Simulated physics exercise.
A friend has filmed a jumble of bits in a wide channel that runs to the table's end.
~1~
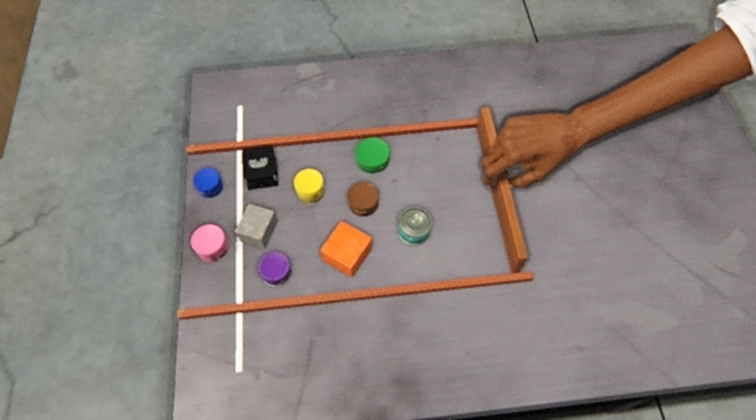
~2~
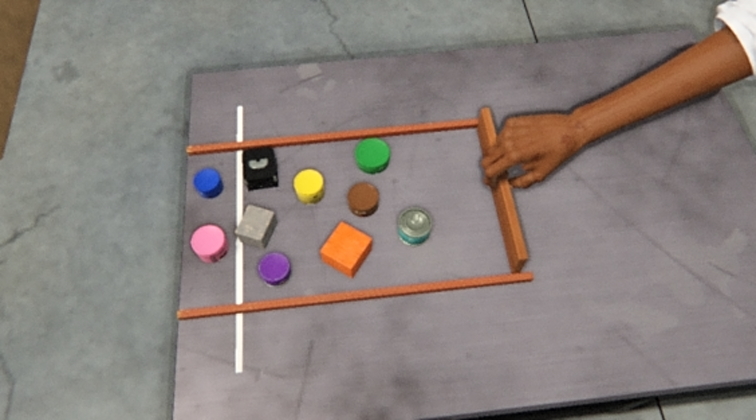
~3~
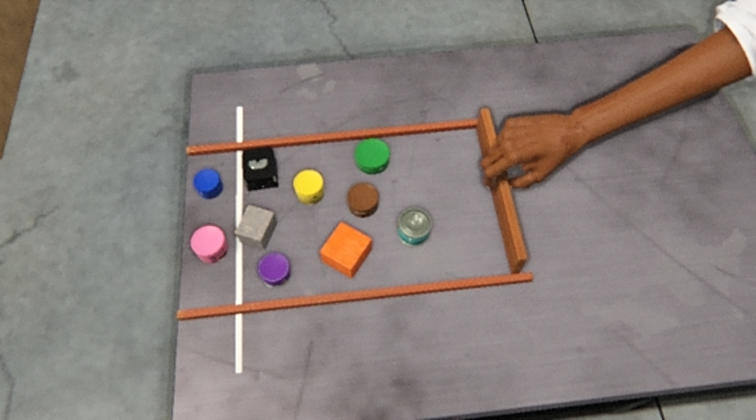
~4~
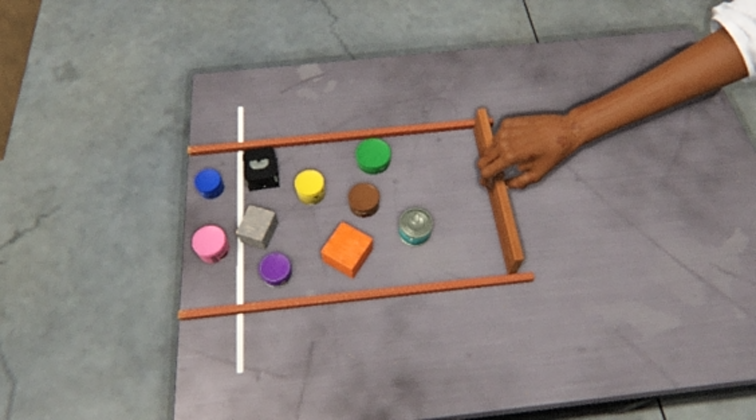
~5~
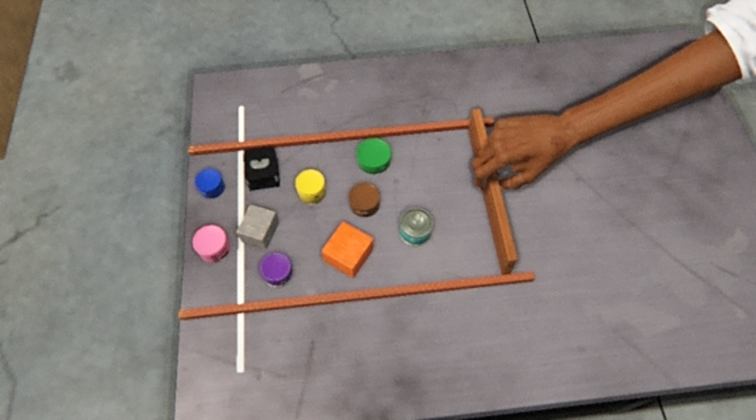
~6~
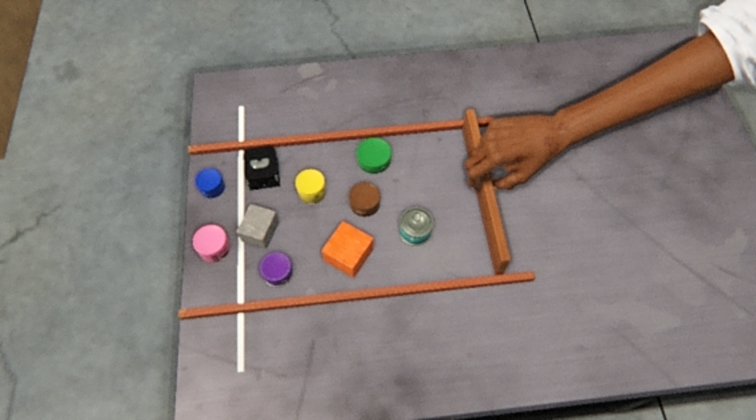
A hand gripping a wooden bar at the right slides it slightly leftward between two reddish rails, while the scattered pieces and the view stay practically still. The dark board lies on grey, cracked flooring, seen from above. Blue and pink tubs sit left of a white tape line, a black case and grey block beside it, with yellow, purple, green, brown, orange and turquoise pieces farther right.
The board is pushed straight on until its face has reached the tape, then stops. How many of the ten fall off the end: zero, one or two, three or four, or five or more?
The number that fall off is one or two.
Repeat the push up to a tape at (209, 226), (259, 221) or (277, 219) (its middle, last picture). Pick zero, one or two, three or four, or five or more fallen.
For each place: Five or over; either one or two; none.
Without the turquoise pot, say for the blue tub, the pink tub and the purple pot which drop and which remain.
The blue tub is lost, the pink tub falls, the purple pot does not fall.
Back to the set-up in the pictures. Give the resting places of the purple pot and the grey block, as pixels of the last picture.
The purple pot at (186, 281), the grey block at (193, 237).
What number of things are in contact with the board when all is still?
5 of them.
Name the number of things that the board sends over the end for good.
In all, 2 of them.
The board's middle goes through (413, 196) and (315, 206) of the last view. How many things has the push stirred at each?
First 1, then 7.
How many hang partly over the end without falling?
Overhanging: 3.
Early on, none off yet; blue tub at rest near (210, 184); pink tub at rest near (212, 244); grey block at rest near (259, 227).
Finally, the number that fall off is one or two; lost, pink tub and blue tub.
